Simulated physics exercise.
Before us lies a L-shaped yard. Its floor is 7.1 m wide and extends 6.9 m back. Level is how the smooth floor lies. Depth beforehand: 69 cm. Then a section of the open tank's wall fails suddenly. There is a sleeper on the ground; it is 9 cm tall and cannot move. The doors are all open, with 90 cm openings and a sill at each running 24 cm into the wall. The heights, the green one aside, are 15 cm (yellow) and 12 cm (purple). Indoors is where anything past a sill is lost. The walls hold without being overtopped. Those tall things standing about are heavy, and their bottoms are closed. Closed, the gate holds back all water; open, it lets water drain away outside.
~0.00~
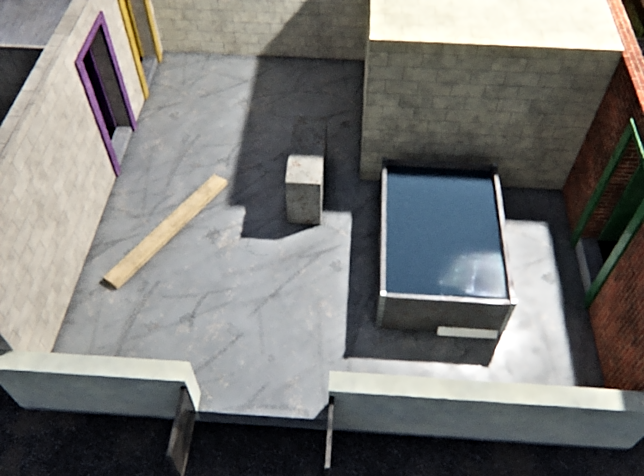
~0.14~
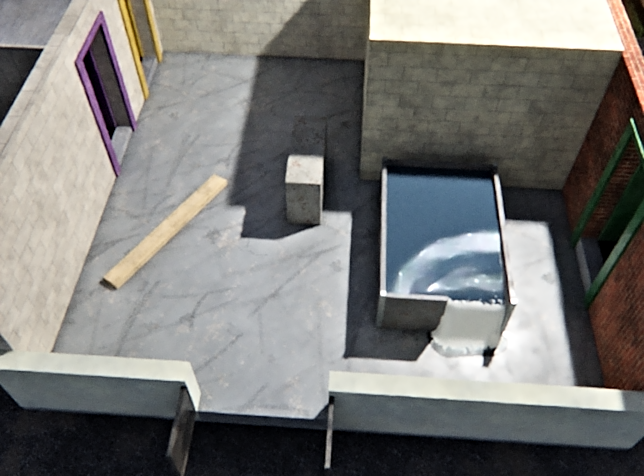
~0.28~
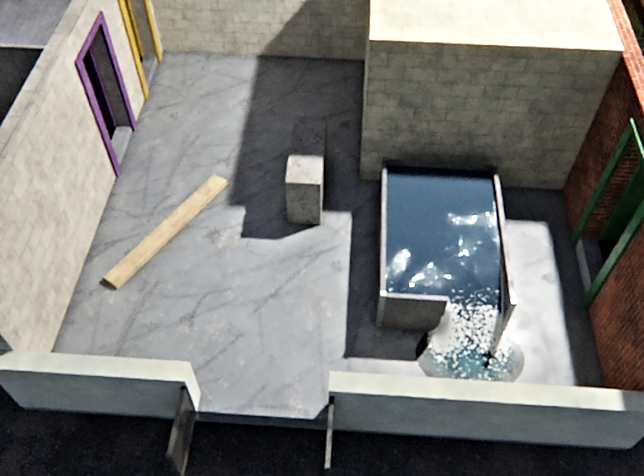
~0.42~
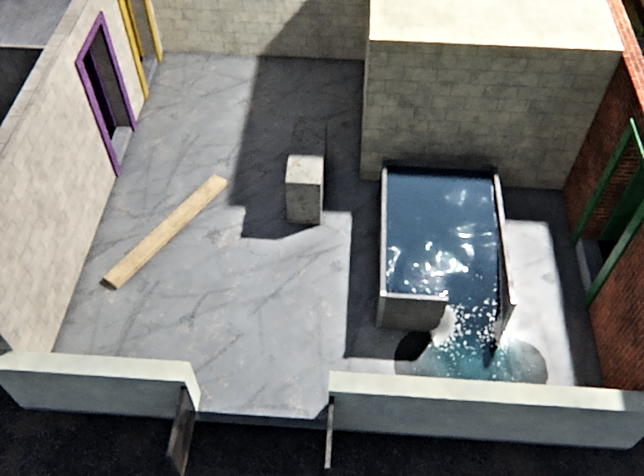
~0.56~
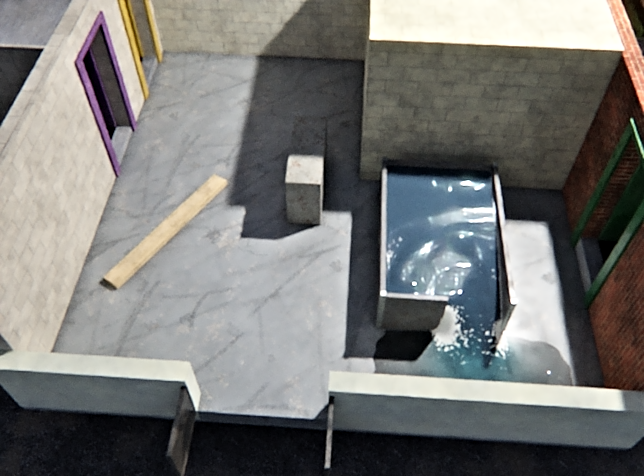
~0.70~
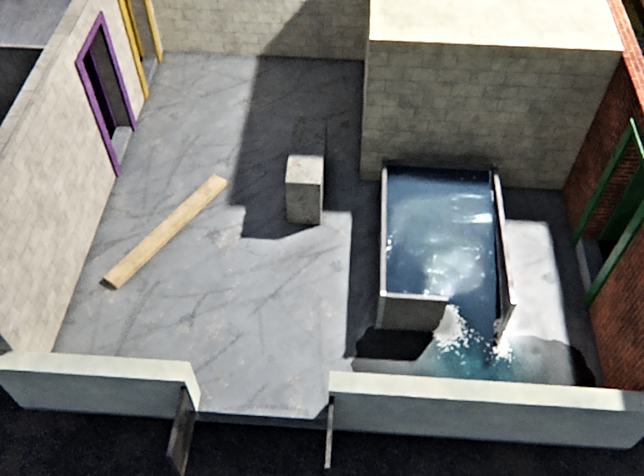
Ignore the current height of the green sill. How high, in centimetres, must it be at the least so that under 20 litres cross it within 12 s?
At least about 16 cm.
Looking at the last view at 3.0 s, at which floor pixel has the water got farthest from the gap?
Look about (41, 381) in the last picture.
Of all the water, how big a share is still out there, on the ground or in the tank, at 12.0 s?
I'd estimate some 96 in a hundred.
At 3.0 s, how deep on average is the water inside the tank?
The mean depth is roughly 36 cm.
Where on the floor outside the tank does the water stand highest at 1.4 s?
Around pixel (607, 419).
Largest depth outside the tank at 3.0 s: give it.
Roughly 36 cm.
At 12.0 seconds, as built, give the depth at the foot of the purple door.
Some 1.5 cm.
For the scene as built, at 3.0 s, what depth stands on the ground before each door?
Depths, in cm - yellow: 0, purple: 0, green: 8.
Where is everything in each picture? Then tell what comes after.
The open tank at (443, 229) is whole and still, 69 cm deep; the green door at (605, 229) is dry, in the first picture.
The front is at (445, 352), 0.4 m from the gap at (472, 319); 0.2 m2 of floor is wet, 69 cm left at the back, in the second picture.
Water pours out at (471, 321) and has run 0.8 m, to a hidden place; about 10 cm deep outside, 69 cm at the back, in the third picture.
The gap is at (471, 322), the front 1.1 m out at a hidden place; the back of the open tank holds 69 cm, in the fourth picture.
The gap is at (471, 321), the front 1.3 m out at a hidden place; the back of the open tank holds 69 cm, in the fifth picture.
Water pours out at (471, 321) and has run 1.5 m, to a hidden place; about 8 cm deep outside, 66 cm at the back; 1.5 m in a straight line remain to the green door at (605, 229), in the sixth picture.
After 1.4 s water covers 10 % of the floor, deepest (57 cm) near (607, 419); it has not reached the green door.
After 3.0 s water covers 45 % of the floor, deepest (36 cm) near (607, 419); 8 cm at the green door, 0 litres in over its 26 cm sill.
After 12.0 s water covers 95 % of the floor, deepest (16 cm) near (562, 207); 16 cm at the green door, 0 litres in over its 26 cm sill.
At the green door as built, the water arrived by 1.7 s and peaked near 21 cm at 6.2 s.
With a sill of 12.5 cm, 80 litres would have come in within the 12 s; with 20 cm, 2 litres. So under 20 litres takes about 16 cm.
